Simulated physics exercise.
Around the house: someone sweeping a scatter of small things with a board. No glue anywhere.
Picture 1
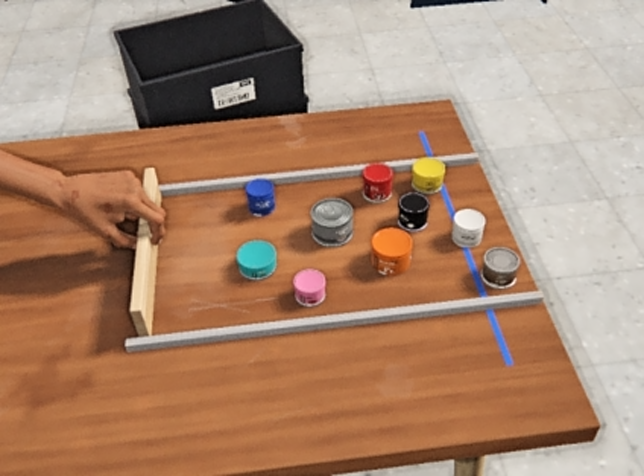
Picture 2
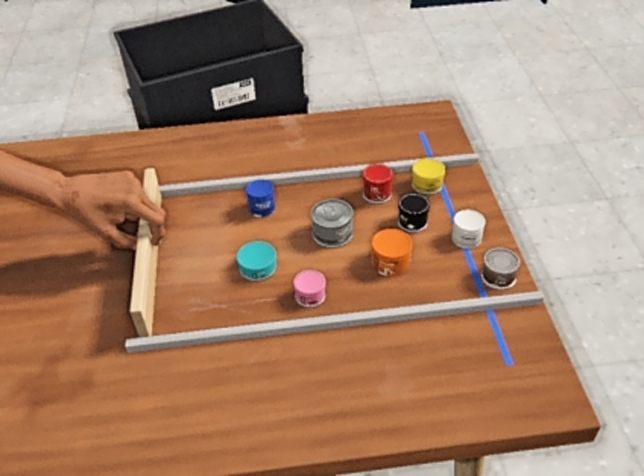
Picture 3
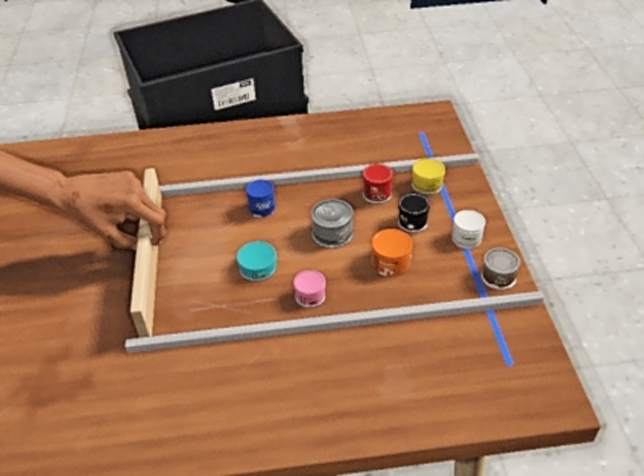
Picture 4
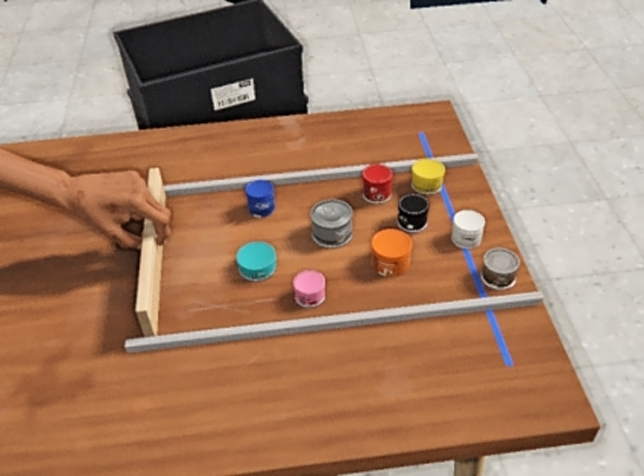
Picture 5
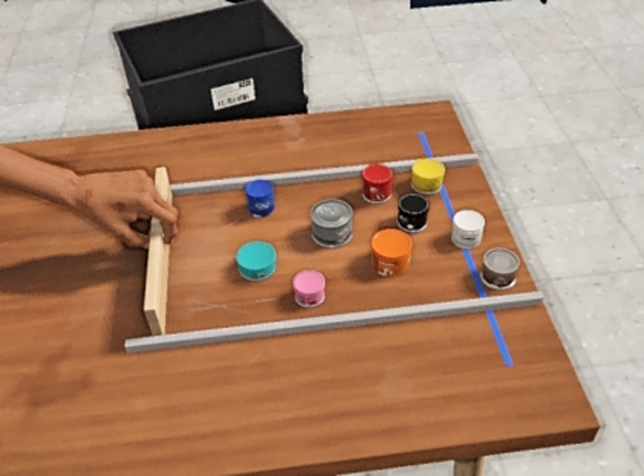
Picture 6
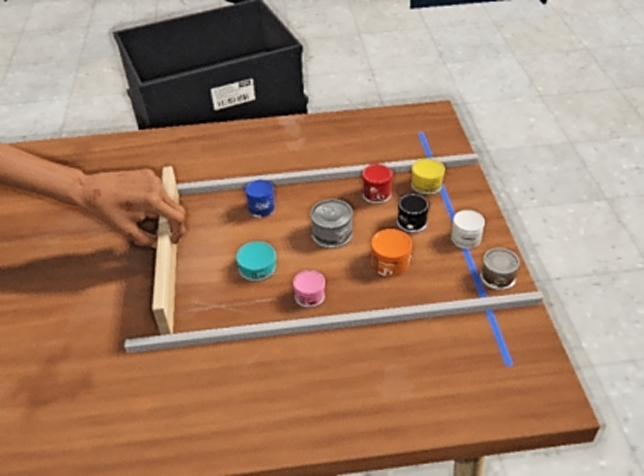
We see small colored tubs and tins scattered between two rails on a wooden table, a blue line crossing near the right; a hand holds a board still at the left, then slides it slightly right without touching them.
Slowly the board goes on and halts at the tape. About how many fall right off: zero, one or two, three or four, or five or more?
In the end the number that fall off is one or two.
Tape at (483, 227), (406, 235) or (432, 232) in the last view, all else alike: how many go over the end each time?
It would be 6, 0 and 0.
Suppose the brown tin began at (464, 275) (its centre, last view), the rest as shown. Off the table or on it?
From there it is kept.
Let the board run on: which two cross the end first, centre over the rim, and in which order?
The order is the yellow tin, then the black pot.
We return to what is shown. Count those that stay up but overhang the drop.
4 of them.
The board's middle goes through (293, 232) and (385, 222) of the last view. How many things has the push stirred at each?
3 and 8.
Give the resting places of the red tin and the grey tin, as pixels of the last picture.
About (481, 174), and the other about (474, 206).
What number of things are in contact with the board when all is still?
It touches 4.
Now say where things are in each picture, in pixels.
Brown tin (500, 268); white tub (468, 229); yellow tin (428, 176); board (148, 247); tape (458, 229), in the first picture.
White tub (468, 229); board (148, 247), in the second picture.
Yellow tin (428, 177); black pot (413, 213), in the third picture.
Brown tin (500, 269); blue tub (261, 199), in the fourth picture.
White tub (468, 230); grey tin (332, 223), in the fifth picture.
Brown tin (500, 269); white tub (467, 230); yellow tin (427, 177); board (167, 245); tape (458, 229), in the sixth picture.
A little later, none off yet; brown tin at rest near (500, 269); white tub at rest near (467, 230); yellow tin at rest near (427, 177).
Next, none off yet; brown tin moving near (504, 271); white tub at rest near (467, 230); yellow tin shifted about its own width near (462, 170).
When it is over, the number that fall off is one or two; down, black pot and yellow tin.
